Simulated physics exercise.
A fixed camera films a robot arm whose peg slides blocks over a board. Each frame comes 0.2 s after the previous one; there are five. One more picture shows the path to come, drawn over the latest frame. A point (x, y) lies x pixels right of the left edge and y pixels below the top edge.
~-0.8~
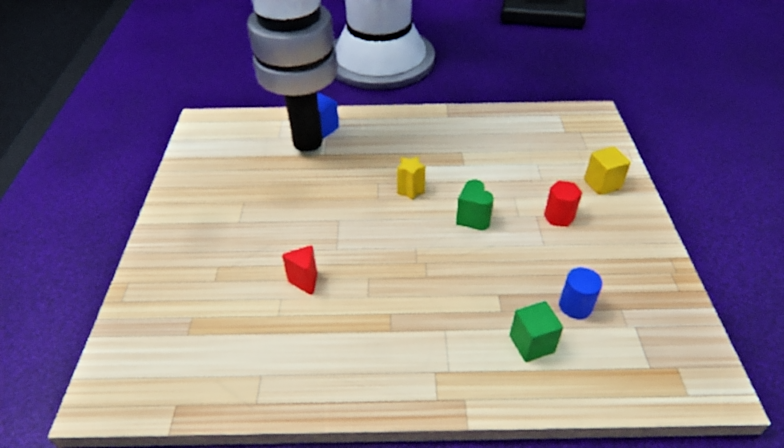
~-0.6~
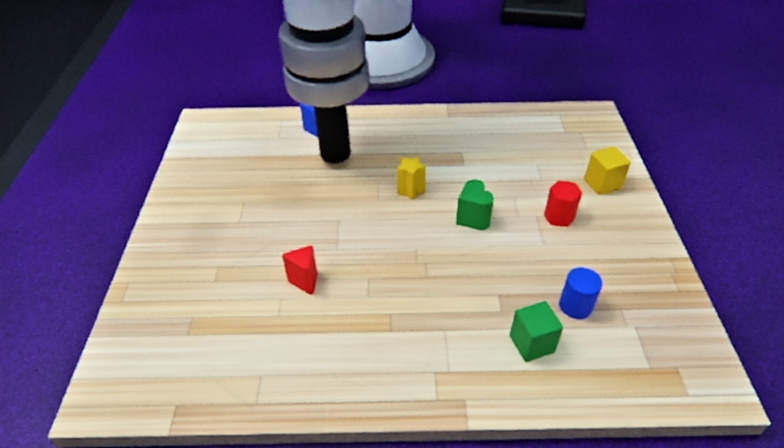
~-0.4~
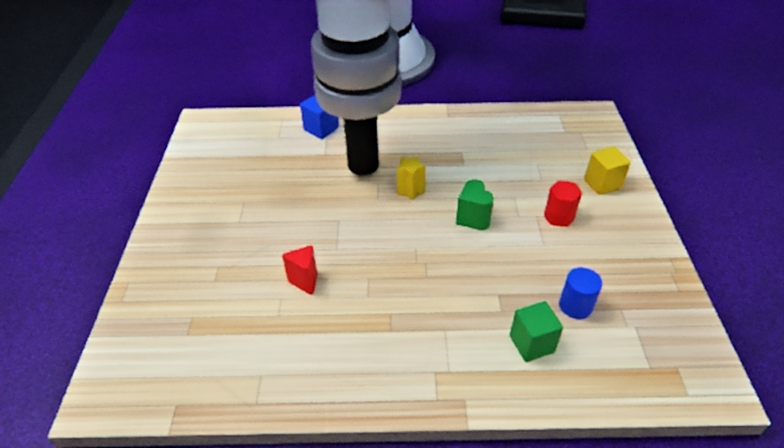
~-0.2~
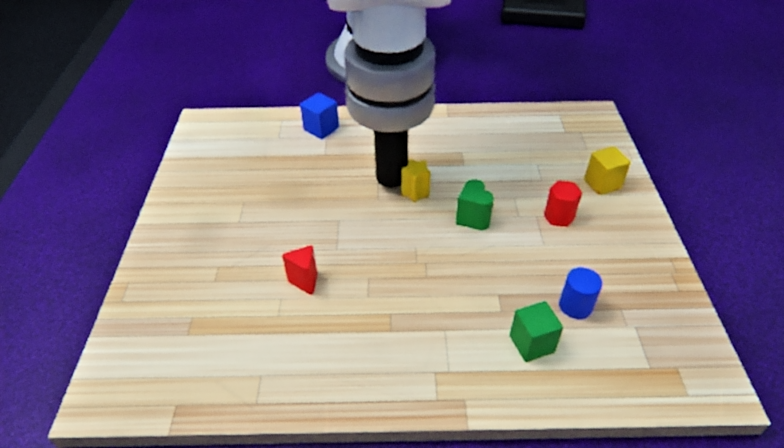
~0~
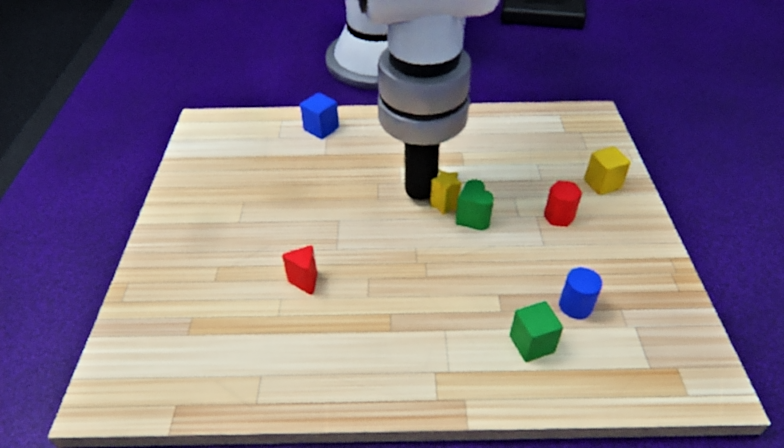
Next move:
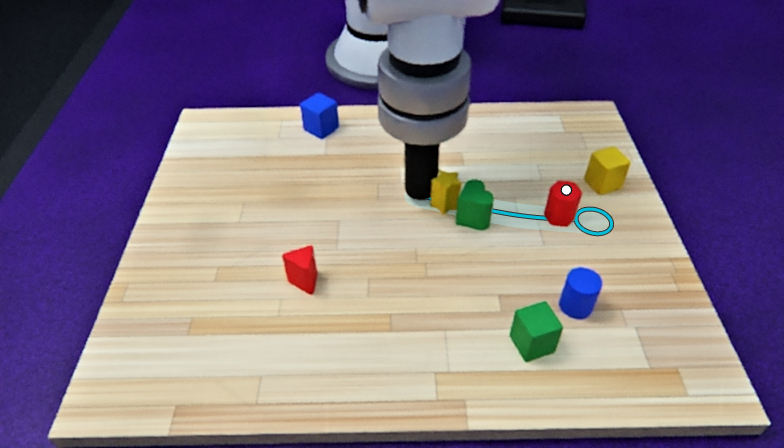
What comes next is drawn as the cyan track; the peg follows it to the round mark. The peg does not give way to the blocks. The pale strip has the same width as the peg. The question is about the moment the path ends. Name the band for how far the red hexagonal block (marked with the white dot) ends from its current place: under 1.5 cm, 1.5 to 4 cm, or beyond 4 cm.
Overall it shifts more than 4 cm.
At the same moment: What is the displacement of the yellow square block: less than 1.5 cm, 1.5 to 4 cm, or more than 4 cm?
Shift of under 1.5 cm.
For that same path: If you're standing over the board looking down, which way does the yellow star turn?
Viewed from above, clockwise.
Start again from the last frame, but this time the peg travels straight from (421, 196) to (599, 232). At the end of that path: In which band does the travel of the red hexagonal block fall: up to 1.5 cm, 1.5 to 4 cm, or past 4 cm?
Shift: Over 4 cm.
Path on the board, from (421, 196) by way of (504, 213) to (594, 221); the dot is on the red hexagonal block.
What follows on the original path. One third of the way, peg at (478, 201); yellow star at (508, 191); green heart-shaped block at (513, 211), turned 50° clockwise.
Two thirds of the way, peg at (536, 210); yellow star at (567, 203); green heart-shaped block at (521, 215), turned 75° clockwise; red hexagonal block at (587, 190), turned 25° anticlockwise.
At the end, peg at (596, 214); yellow star at (600, 215), turned 75° clockwise; green heart-shaped block at (521, 215), turned 75° clockwise; red hexagonal block at (630, 186), turned 75° anticlockwise; yellow square block in place.
